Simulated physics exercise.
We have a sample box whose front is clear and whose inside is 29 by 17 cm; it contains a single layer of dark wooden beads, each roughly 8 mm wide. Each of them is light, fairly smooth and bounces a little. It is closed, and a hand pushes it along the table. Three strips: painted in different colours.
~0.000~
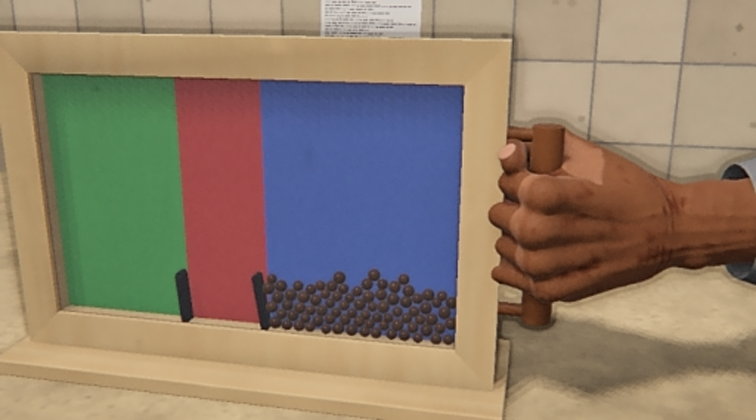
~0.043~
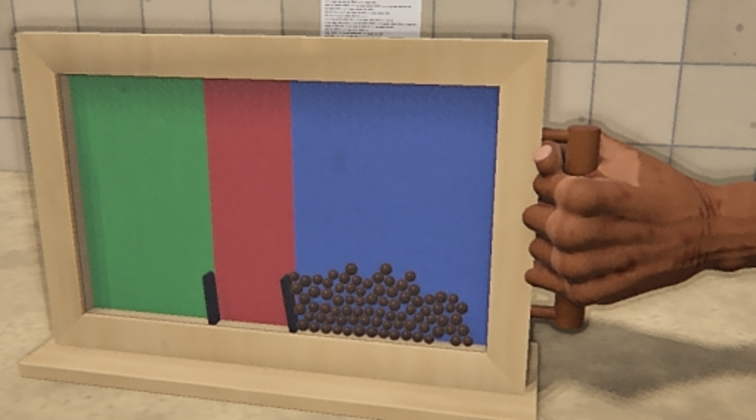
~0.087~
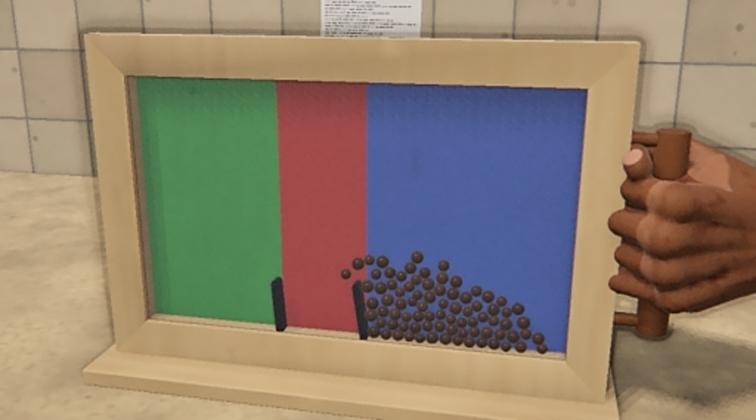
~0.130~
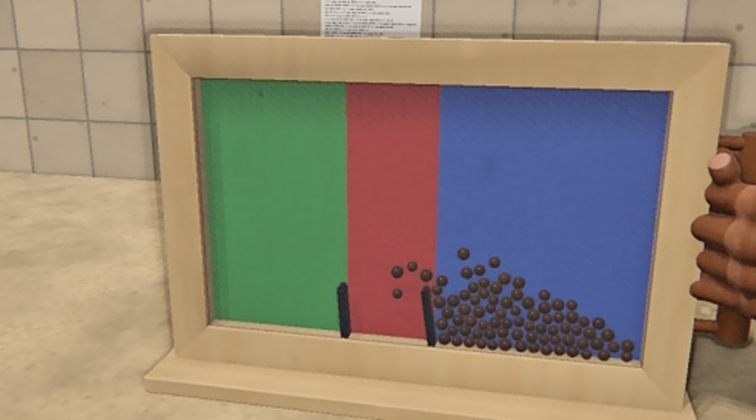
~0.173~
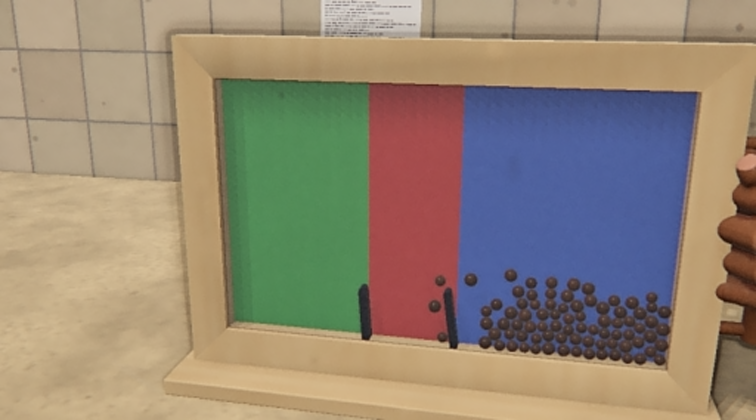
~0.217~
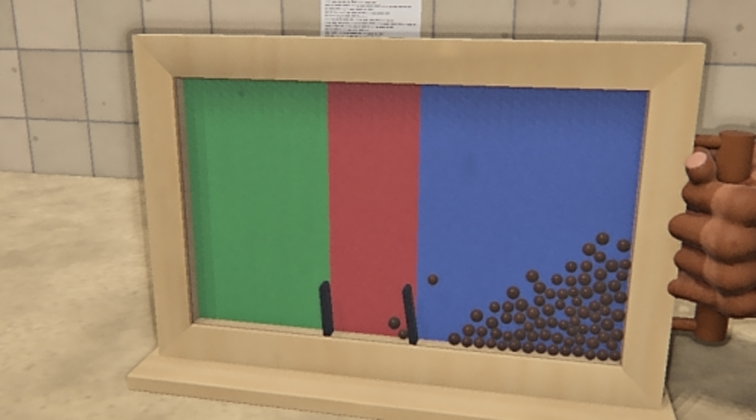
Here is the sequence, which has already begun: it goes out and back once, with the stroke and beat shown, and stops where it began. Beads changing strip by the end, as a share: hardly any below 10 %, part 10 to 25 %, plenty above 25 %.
Strip changers: Part.
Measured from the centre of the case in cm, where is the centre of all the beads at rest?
Right: About 4 cm; below: About 7 cm.
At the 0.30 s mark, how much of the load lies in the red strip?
The share there is near 0 %.
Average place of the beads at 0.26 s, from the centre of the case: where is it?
Roughly 10 centimetres to the right and 5 centimetres below.
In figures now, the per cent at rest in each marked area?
Red strip 15, blue strip 80, green strip 5.
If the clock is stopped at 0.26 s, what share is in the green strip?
Around 0 percent of the load.
After 0.26 s, it is 5 cm to the right; the beads' middle is 10 cm right of and 5 cm below the centre; blue 100 %; 0 % have changed strip.
After 0.30 s, it is 1 cm to the right; the beads' middle is 10 cm right of and 6 cm below the centre; blue 100 %; 0 % have changed strip.
After 0.33 s, it is at its start; the beads' middle is 8 cm right of and 6 cm below the centre; blue 100 %; 0 % have changed strip.
Settled by 1.2 s, it is at its start; red 15 %, blue 80 %, green 5 %; 20 % have changed strip.
